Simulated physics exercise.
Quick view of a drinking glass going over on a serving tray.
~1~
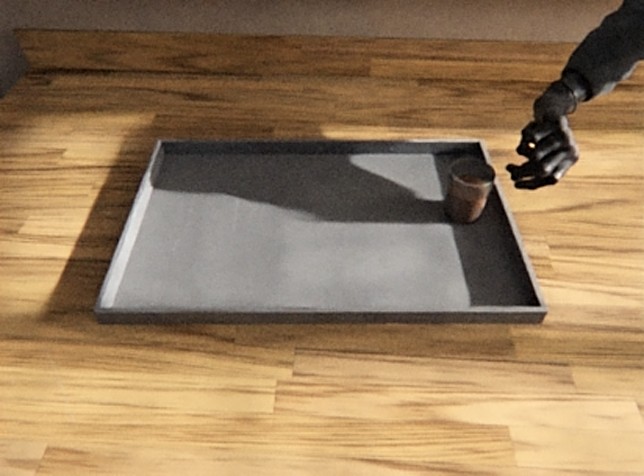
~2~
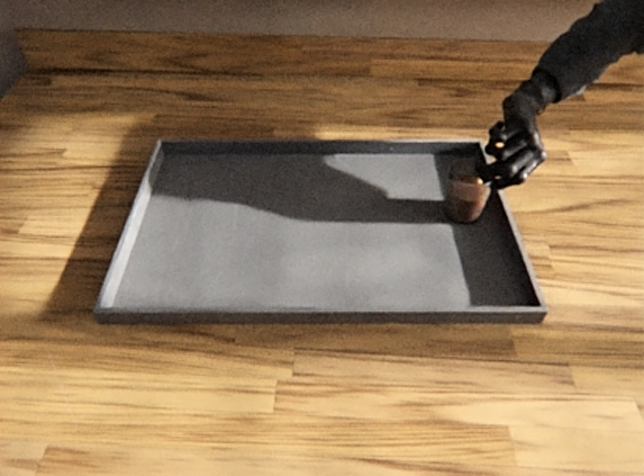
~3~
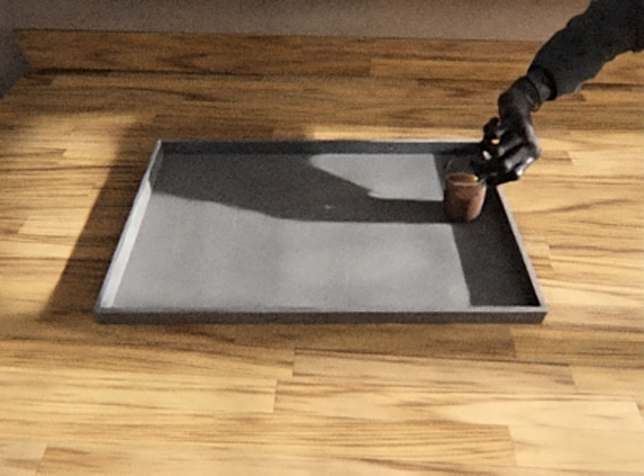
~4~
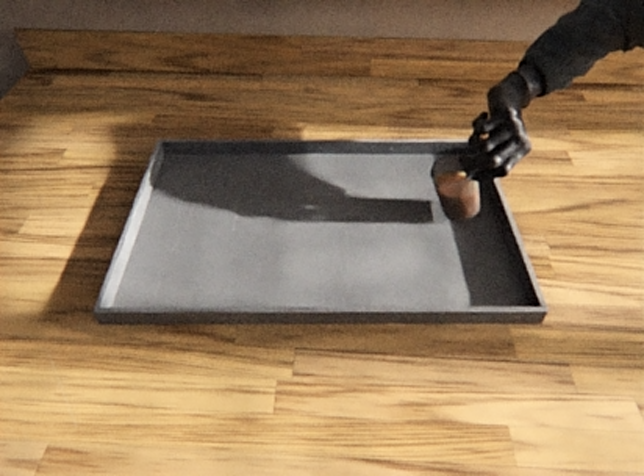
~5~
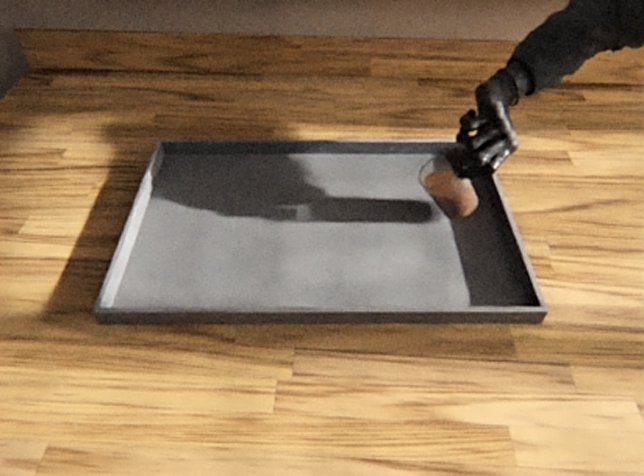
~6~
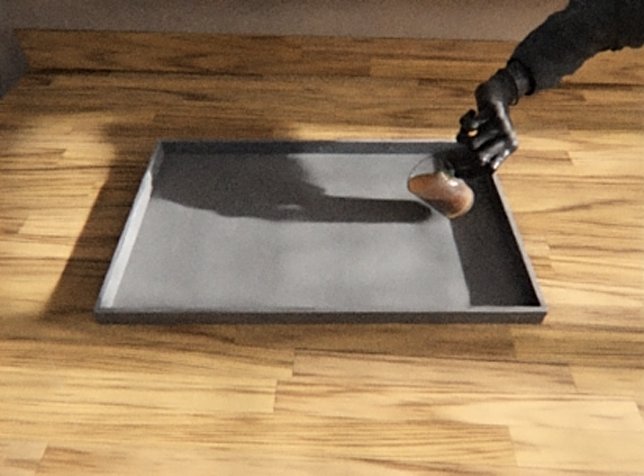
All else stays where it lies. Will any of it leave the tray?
It goes no further than the tray.
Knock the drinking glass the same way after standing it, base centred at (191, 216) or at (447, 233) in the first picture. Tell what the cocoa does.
One: It wets the top as well. Two: It keeps within the tray.
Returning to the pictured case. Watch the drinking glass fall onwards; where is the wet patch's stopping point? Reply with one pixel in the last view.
(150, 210).
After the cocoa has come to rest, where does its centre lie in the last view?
(248, 211).
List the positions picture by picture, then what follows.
It stands upright; drinking glass (468, 191) about two thirds full; tray (314, 307), in the first frame.
Fingers against its side; drinking glass about two thirds full, surface at (468, 187), in the second frame.
Fingers against its side; drinking glass (464, 190) about two thirds full, in the third frame.
Fingers against its side; drinking glass (457, 188) tipped 20°; tray (314, 307), in the fourth frame.
Fingers against its side; drinking glass (450, 187) tipped 35°, in the fifth frame.
It is falling; drinking glass (441, 188) tipped 45°, in the sixth frame.
A moment on, the drinking glass lies in the tray; the puddle covers about as much as a plate; the rim holds it.
Further on, the puddle covers about as much as a tray; the rim holds it.
When it is over, the puddle covers about as much as a tray; the rim holds it.
